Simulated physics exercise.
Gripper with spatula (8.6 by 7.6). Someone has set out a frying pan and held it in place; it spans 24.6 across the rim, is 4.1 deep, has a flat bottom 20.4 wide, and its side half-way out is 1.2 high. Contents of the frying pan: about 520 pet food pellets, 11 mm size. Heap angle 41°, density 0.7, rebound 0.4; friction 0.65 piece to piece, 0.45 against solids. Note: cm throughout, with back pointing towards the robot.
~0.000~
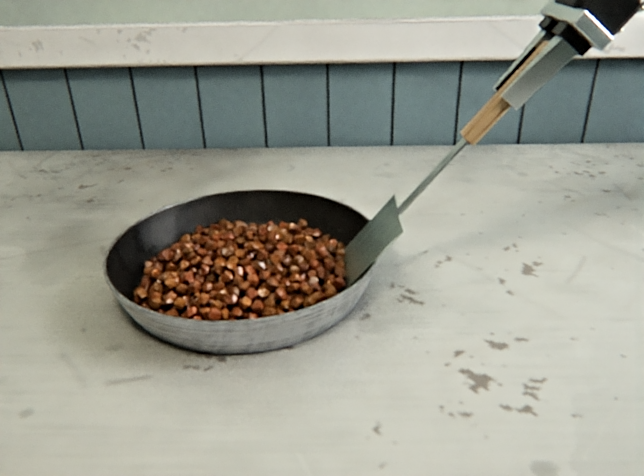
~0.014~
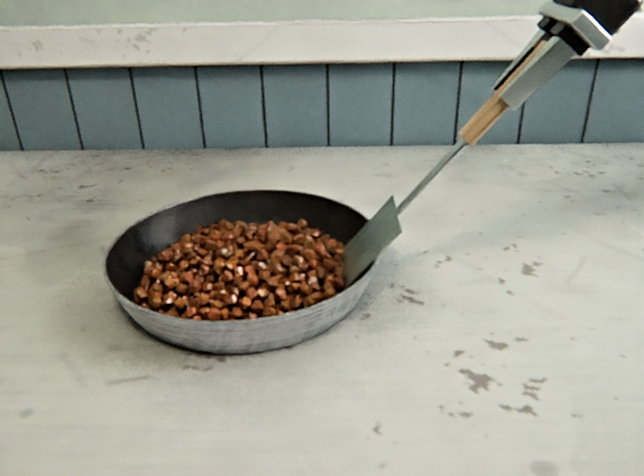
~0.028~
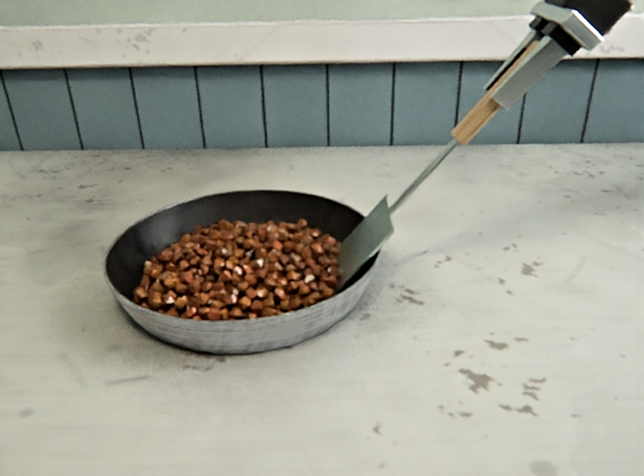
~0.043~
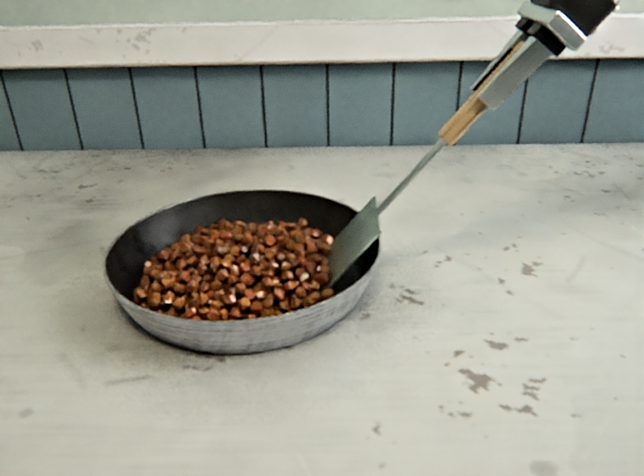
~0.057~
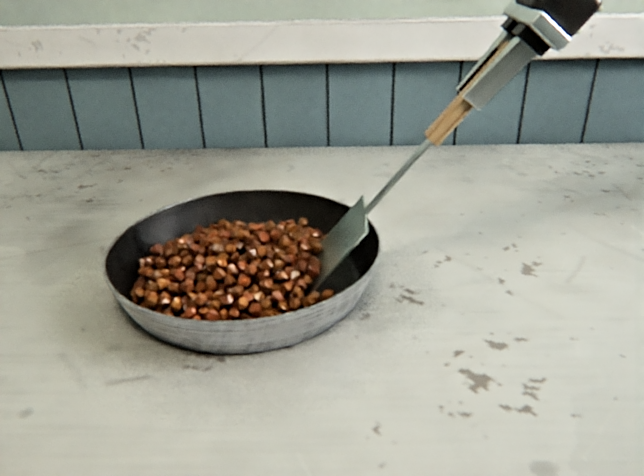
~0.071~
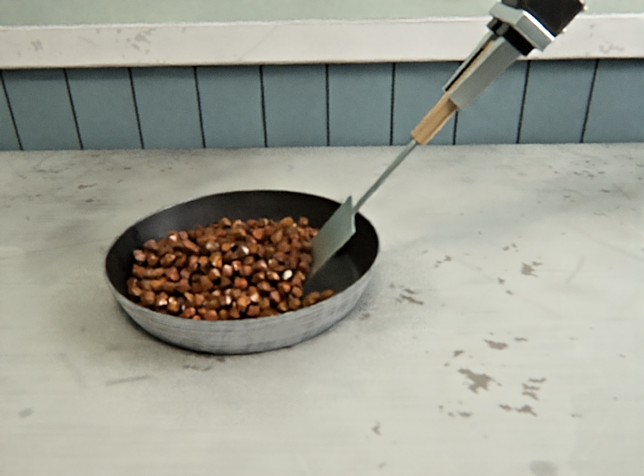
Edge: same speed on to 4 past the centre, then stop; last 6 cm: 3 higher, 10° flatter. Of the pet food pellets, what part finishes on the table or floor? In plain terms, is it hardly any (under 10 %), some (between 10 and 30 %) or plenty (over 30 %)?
Hardly any - under 10 %.
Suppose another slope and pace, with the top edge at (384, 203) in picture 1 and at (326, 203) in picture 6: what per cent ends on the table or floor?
Close to 10 in a hundred.
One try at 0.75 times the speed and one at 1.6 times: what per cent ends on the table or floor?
I'd expect close to 0 and then close to 15 percent.
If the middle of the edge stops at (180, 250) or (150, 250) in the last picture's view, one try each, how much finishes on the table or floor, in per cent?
I'd say roughly 5 per cent, then roughly 20 per cent.
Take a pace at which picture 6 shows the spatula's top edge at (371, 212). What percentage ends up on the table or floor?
Expect some 0 per cent there.
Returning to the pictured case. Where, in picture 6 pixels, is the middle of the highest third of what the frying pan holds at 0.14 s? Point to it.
I'd put it close to (215, 252).
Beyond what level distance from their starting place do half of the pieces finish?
3 cm.
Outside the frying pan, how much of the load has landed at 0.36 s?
Roughly 0 percent.
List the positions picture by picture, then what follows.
The first frame shows spatula top edge at (399, 212), sloping 51°; upper third of the load around (246, 260), from x 140 to 345, top at y 225; 523 in the frying pan.
The second frame shows spatula top edge at (398, 212), sloping 51°; upper third of the load around (246, 260), from x 140 to 345, top at y 225.
The third frame shows spatula top edge at (391, 212), sloping 51°; upper third of the load around (250, 259), from x 140 to 345, top at y 225.
The fourth frame shows spatula top edge at (378, 212), sloping 51°; upper third of the load around (250, 259), from x 140 to 345, top at y 225.
The fifth frame shows spatula top edge at (366, 212), sloping 51°; upper third of the load around (246, 256), from x 135 to 345, top at y 225.
The sixth frame shows spatula top edge at (353, 212), sloping 51°; upper third of the load around (241, 252), from x 135 to 345, top at y 220; 523 in the frying pan.
By 0.11 s, sloping 50°, highest piece 5 above the table; 523 in the frying pan.
By 0.14 s, sloping 46°, highest piece 6 above the table; 523 in the frying pan.
By 0.36 s, sloping 41°, highest piece 5 above the table; 514 in the frying pan, 5 on the table or floor, 4 on the blade or in flight.
By 1.41 s, sloping 41°, highest piece 5 above the table; 513 in the frying pan, 10 on the table or floor.
Final count, 513 in the frying pan, 10 on the table or floor. That is 2 % on the table or floor.
